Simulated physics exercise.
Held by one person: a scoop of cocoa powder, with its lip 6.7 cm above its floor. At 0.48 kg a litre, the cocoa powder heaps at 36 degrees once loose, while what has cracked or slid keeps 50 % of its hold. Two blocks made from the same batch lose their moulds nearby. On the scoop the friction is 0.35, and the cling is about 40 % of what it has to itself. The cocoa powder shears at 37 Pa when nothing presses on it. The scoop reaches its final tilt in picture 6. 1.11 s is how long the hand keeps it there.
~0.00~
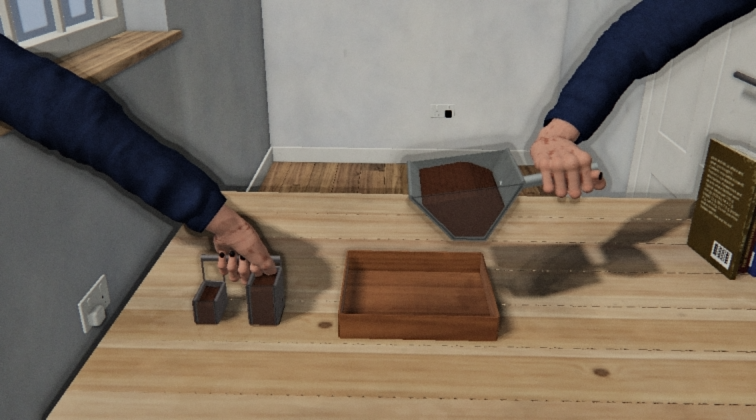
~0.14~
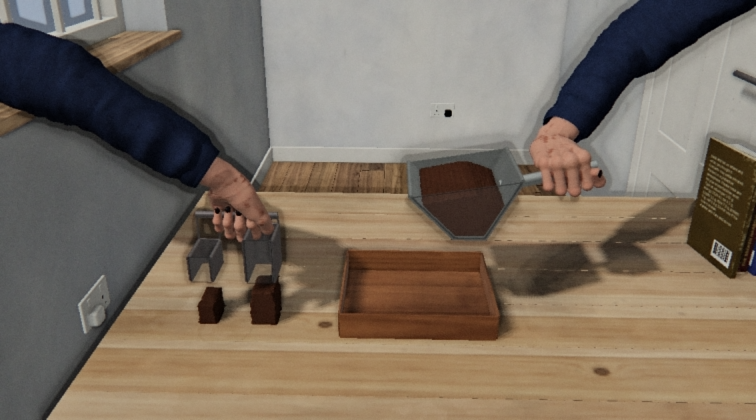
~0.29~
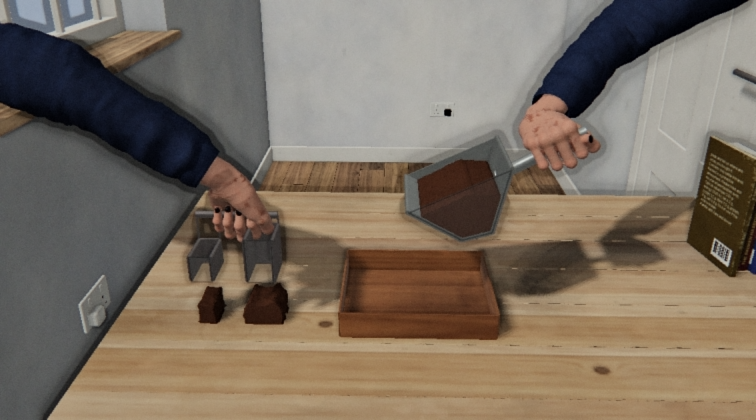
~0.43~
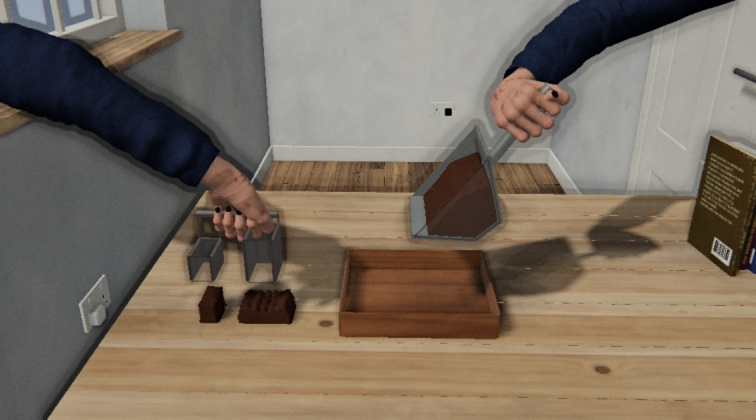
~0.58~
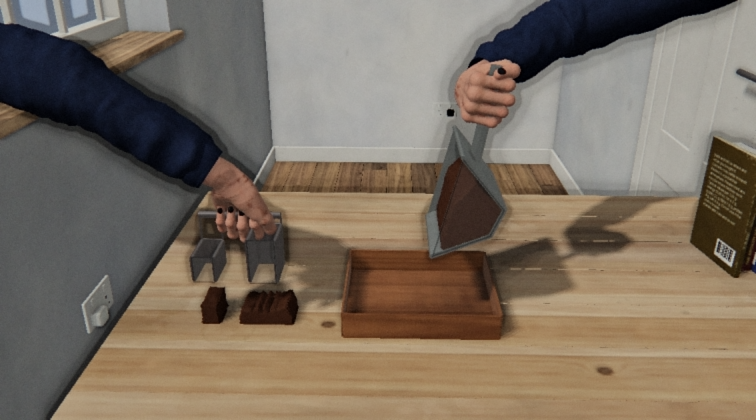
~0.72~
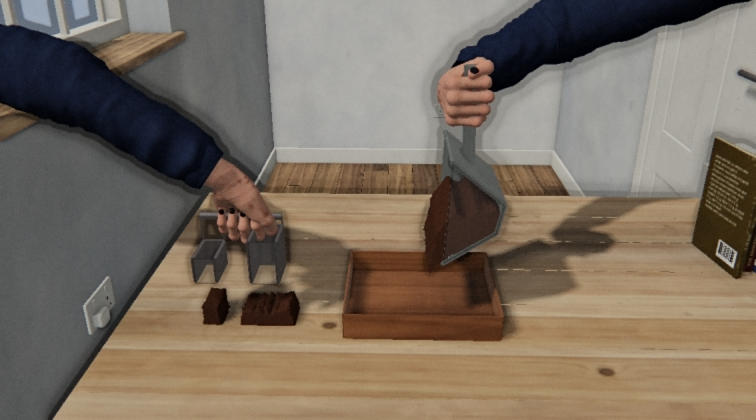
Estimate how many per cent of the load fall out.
100 %.
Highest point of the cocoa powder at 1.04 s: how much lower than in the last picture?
By my estimate, near 8.0 cm.
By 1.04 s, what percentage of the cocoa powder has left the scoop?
Estimate: Near 100 in a hundred.
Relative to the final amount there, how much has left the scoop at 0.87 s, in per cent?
Around 60 per cent.
After 0.87 s, the scoop is at 79 degrees and 56 % has left it.
After 1.04 s, the scoop is at 79 degrees and 98 % has left it.
After 1.21 s, the scoop is at 79 degrees and 100 % has left it.
After 1.39 s, the scoop is at 79 degrees and 100 % has left it.
After 1.50 s, at the end, the scoop is at 79 degrees and 100 % has left it.
